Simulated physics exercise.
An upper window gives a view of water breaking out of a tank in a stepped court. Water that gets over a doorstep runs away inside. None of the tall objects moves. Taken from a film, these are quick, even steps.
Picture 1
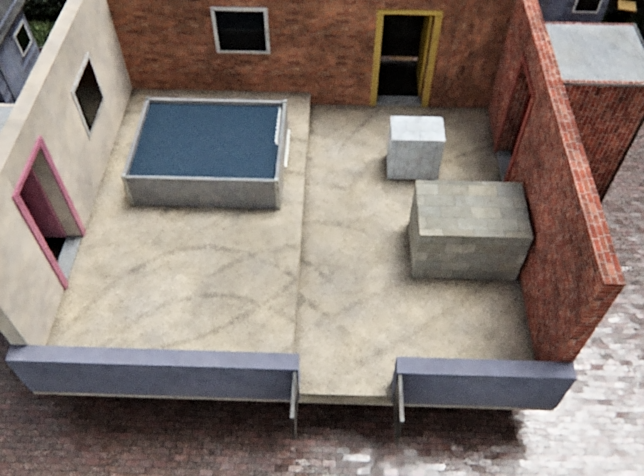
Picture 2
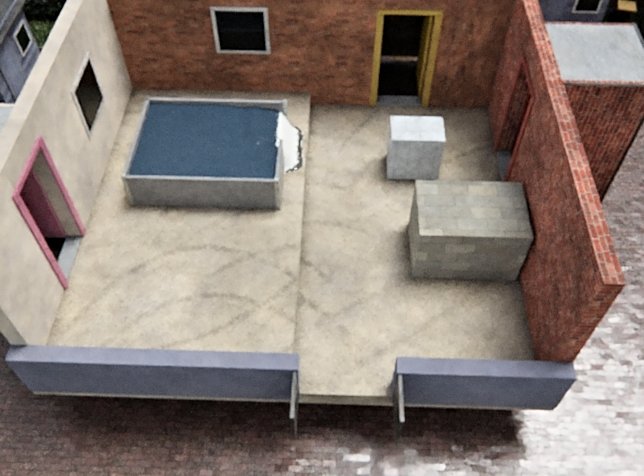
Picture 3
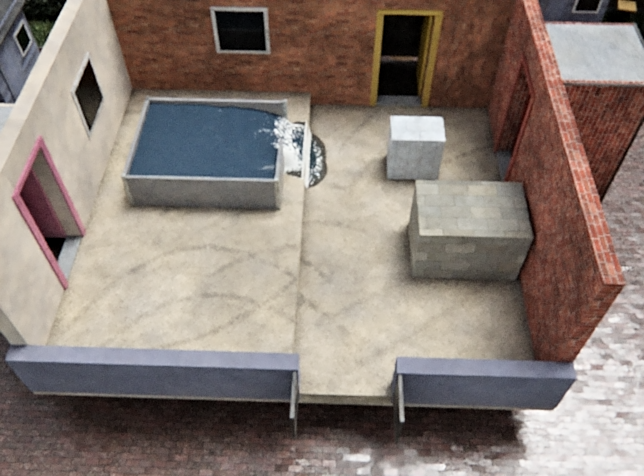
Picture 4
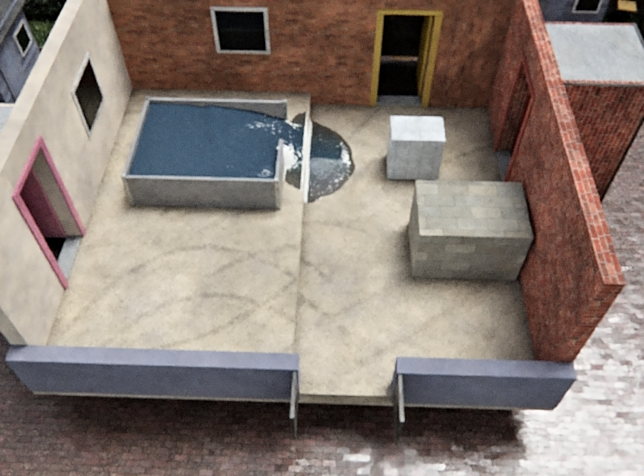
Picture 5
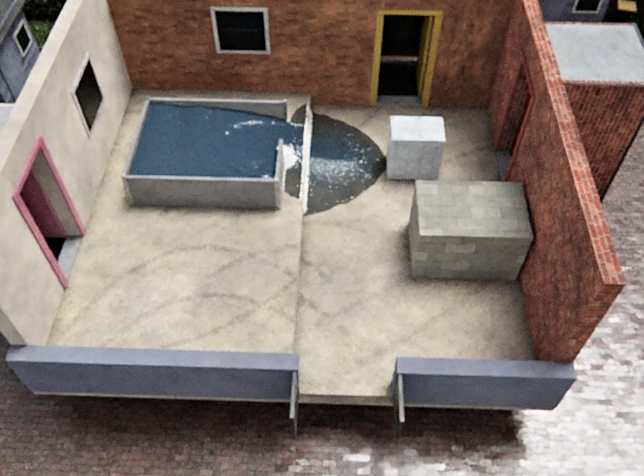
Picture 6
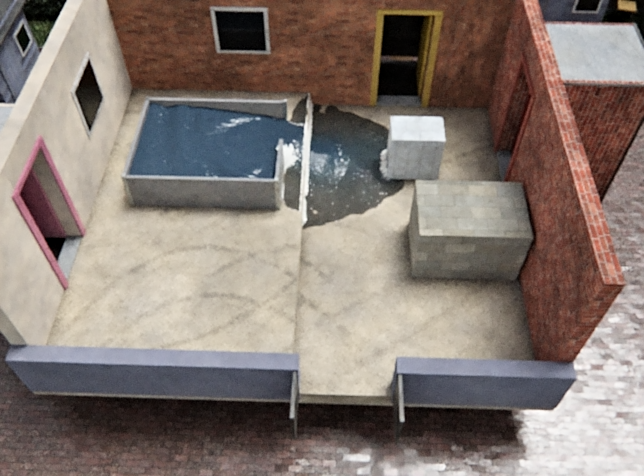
A walled courtyard held a raised tank of still blue water until water burst through its right side, poured onto the floor and spread rightward in a widening dark pool, reaching the small pale block.
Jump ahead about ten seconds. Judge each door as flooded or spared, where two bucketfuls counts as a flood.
The yellow door is flooded, the red door is flooded, the pink door is spared.
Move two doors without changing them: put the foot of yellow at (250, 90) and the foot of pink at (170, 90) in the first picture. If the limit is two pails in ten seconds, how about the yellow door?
The answer is that yellow doesn't reach the mark.
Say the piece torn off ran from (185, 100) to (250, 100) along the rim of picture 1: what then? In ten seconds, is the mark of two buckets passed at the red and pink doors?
Door check - red door exceeds it, pink door exceeds it.
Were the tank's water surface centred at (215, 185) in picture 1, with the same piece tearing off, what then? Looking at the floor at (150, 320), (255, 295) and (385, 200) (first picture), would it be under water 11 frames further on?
Going through the three places: Out of reach, out of reach, in the spill.
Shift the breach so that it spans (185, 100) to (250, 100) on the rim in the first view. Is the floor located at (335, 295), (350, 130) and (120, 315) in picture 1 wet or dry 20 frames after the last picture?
In the order given: Untouched, swamped and swamped.
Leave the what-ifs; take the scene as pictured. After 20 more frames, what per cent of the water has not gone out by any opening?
My reading is around 96 percent.
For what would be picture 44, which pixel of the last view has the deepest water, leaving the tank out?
That spot is close to (497, 219).
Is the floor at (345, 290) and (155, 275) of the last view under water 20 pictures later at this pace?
In order: Swamped and spared.
A moment on, water covers 20 % of the floor; the yellow door wet at the sill, nothing in, the red door not reached, the pink door not reached.
Next, water covers 30 % of the floor; the yellow door over two buckets in, the red door wet at the sill, nothing in, the pink door not reached.
Then, water covers 40 % of the floor; the yellow door over two buckets in, the red door over two buckets in, the pink door not reached.
Later, water covers 50 % of the floor; the yellow door far over two buckets in, the red door over two buckets in, the pink door not reached.
In the end, water covers 55 % of the floor; the yellow door far over two buckets in, the red door far over two buckets in, the pink door not reached.
